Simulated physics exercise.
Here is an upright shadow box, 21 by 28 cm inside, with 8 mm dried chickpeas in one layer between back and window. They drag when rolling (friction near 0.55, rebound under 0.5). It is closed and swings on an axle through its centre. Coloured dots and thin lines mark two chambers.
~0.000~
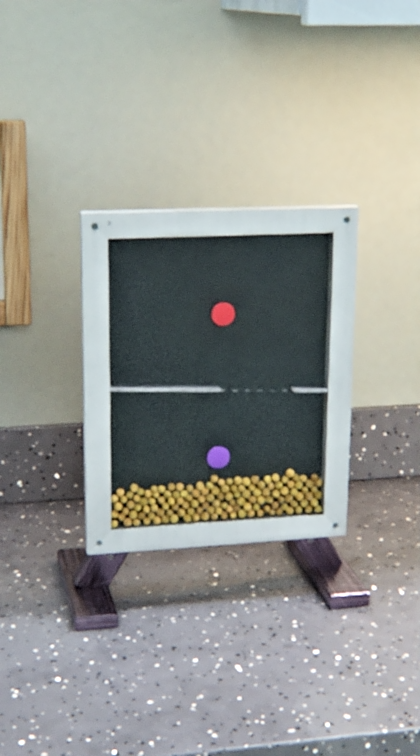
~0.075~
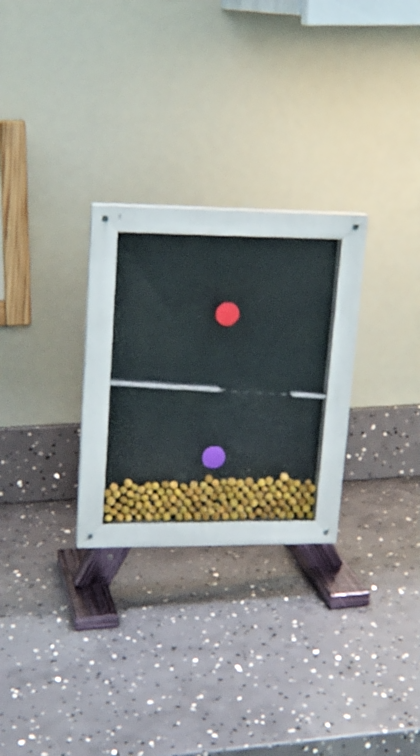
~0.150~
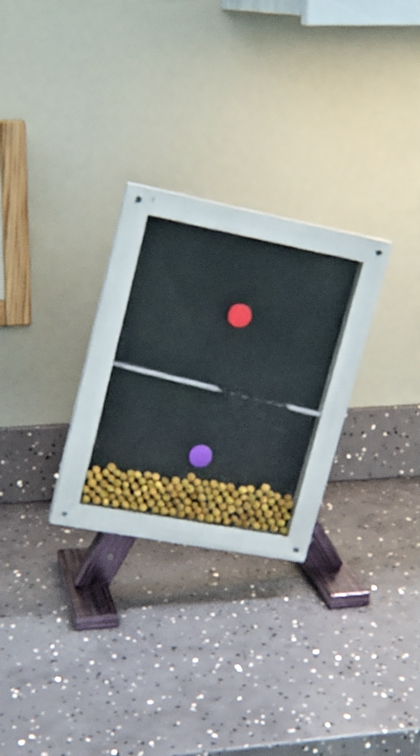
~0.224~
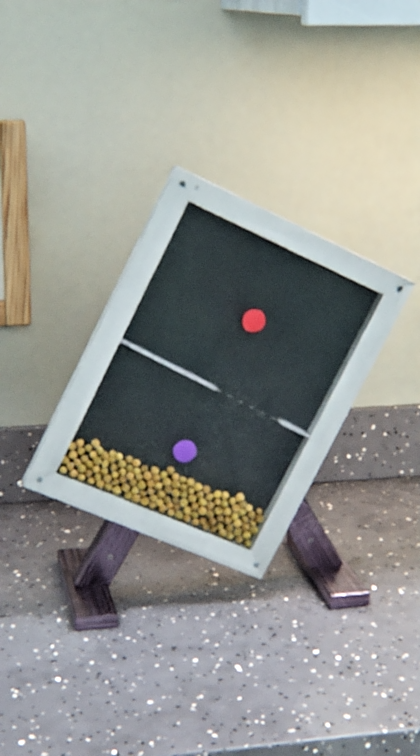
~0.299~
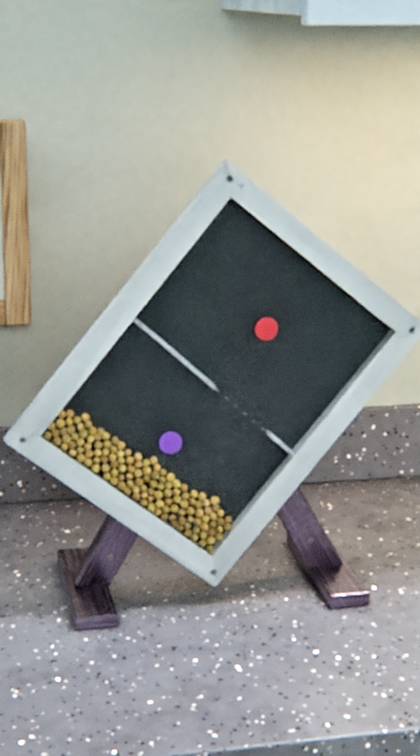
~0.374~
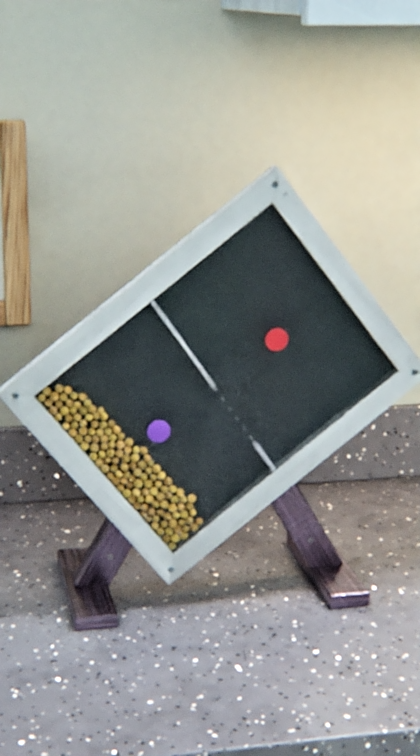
On a speckled countertop, a white-framed box of small yellowish balls turns clockwise on its stand, the balls staying heaped below a purple dot.
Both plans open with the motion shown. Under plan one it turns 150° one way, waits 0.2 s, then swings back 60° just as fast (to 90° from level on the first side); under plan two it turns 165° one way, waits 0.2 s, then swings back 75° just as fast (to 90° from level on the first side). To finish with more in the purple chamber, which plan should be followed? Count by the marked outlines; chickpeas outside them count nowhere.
The first one.
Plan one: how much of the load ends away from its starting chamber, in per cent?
Roughly 65 per cent.
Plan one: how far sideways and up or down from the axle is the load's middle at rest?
About 4 cm right and 8 cm below.
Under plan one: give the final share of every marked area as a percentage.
Red chamber: 65; purple chamber: 35.
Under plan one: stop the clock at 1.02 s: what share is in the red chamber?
Roughly 25 per cent.
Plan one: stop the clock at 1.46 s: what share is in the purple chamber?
About 35 per cent.
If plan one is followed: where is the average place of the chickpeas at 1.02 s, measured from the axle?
About 8 cm left and 2 cm below.
Plan one. After 1.02 s, it stands 150° clockwise; the chickpeas' middle is 8 cm left of and 2 cm below the centre; red 25 %, purple 75 %.
After 1.46 s, it stands 121° clockwise; the chickpeas' middle is in line with and 9 cm below the centre; red 65 %, purple 35 %.
After 1.71 s, it stands 90° clockwise; the chickpeas' middle is 4 cm right of and 8 cm below the centre; red 65 %, purple 35 %.
All still by 2.4 s, it stands 90° clockwise; red 65 %, purple 35 %.
Plan two would end with red 80 %, purple 20 %.
